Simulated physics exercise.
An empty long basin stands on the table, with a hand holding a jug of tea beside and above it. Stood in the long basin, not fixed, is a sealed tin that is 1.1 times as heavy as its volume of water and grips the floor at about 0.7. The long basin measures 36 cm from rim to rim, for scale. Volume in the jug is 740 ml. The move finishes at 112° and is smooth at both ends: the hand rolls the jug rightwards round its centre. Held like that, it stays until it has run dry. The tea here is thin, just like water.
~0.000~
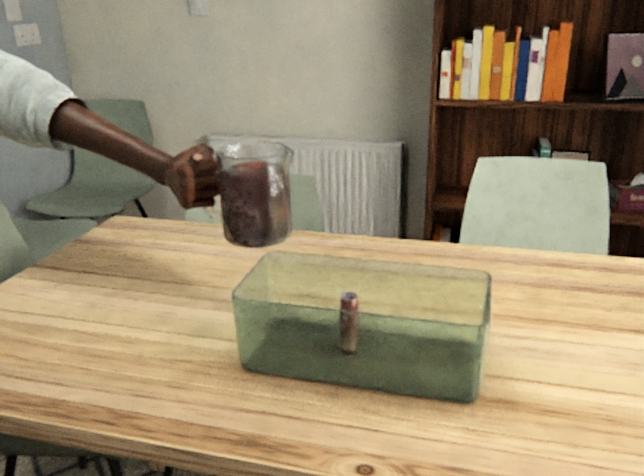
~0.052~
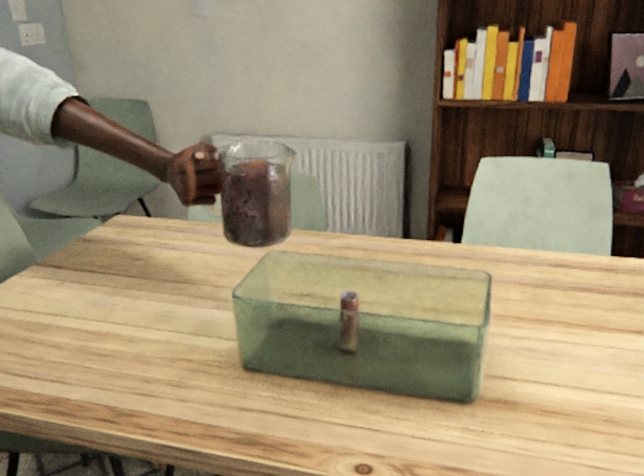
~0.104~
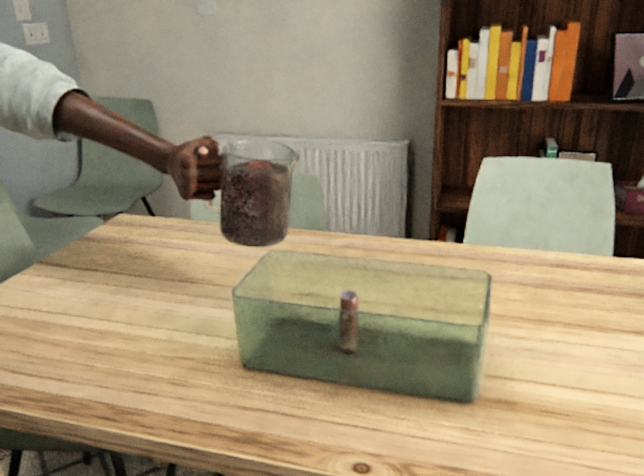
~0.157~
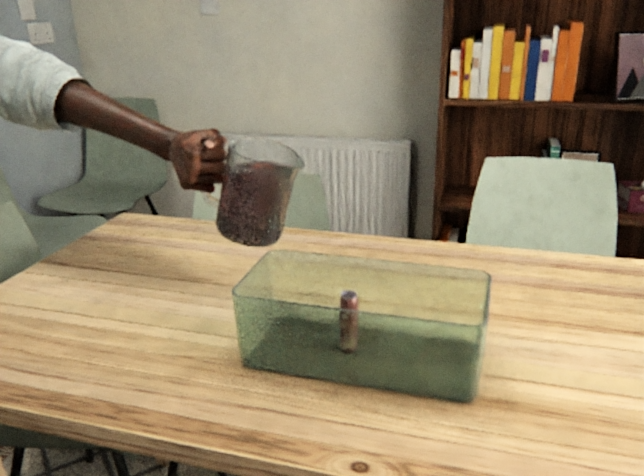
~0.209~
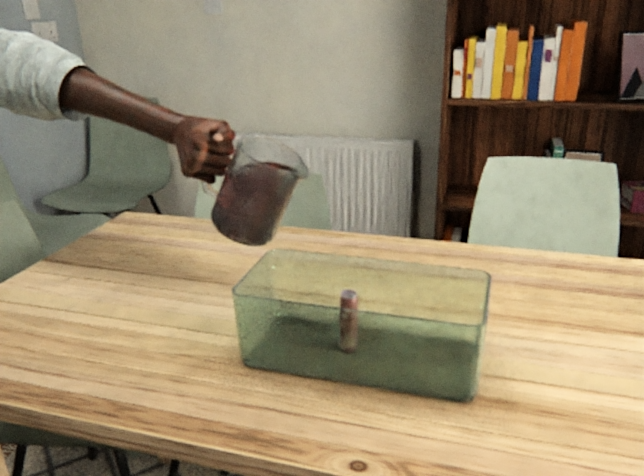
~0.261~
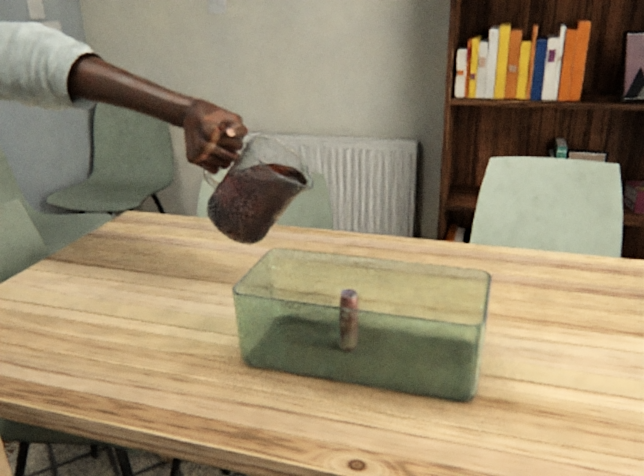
A hand gradually tilts a glass jug of dark tea rightwards above a long basin.
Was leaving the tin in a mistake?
Yes: It's down.
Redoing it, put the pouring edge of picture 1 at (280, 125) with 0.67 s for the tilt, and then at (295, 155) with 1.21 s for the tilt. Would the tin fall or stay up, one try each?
Try 1: Tipped over; try 2: Tipped over.
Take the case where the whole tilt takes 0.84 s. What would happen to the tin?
Result: Tin tipped over.
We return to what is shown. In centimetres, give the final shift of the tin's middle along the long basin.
It finishes around 13.5 cm from where it began.
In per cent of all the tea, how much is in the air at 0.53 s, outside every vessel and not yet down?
I'd put it at about 24 percent.
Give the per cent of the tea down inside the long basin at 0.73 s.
72 per cent, give or take a little.
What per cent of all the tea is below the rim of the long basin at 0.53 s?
Near 14 in a hundred.
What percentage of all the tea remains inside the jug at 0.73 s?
I reckon near 16 per cent still sits there.
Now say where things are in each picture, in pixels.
In the first frame, tilt 0°; pouring edge (293, 153); surface from (225, 168) to (286, 171); the long basin's rim runs from (250, 274) to (490, 298); the tin's top is at (349, 298).
In the second frame, tilt 2°; pouring edge (295, 154); surface from (226, 167) to (287, 172).
In the third frame, tilt 7°; pouring edge (299, 158); surface from (229, 167) to (290, 172).
In the fourth frame, tilt 15°; pouring edge (304, 165); surface from (231, 169) to (293, 173).
In the fifth frame, tilt 26°; pouring edge (309, 175); surface from (226, 182) to (300, 175).
In the sixth frame, tilt 38°; pouring edge (313, 187); surface from (222, 182) to (307, 179).
By 0.53 s the tilt is 102° and 63 per cent is still to pour; the tin stands where it began.
By 0.73 s the tilt is 112° and 15 per cent is still to pour; the tin leans 14°.
By 0.94 s the tilt is 112° and 1 per cent is still to pour; the tin leans 33°.
By 1.16 s the tilt is 112° and 0 per cent is still to pour; the tin lies on its side.
At rest the tin lies on its side.
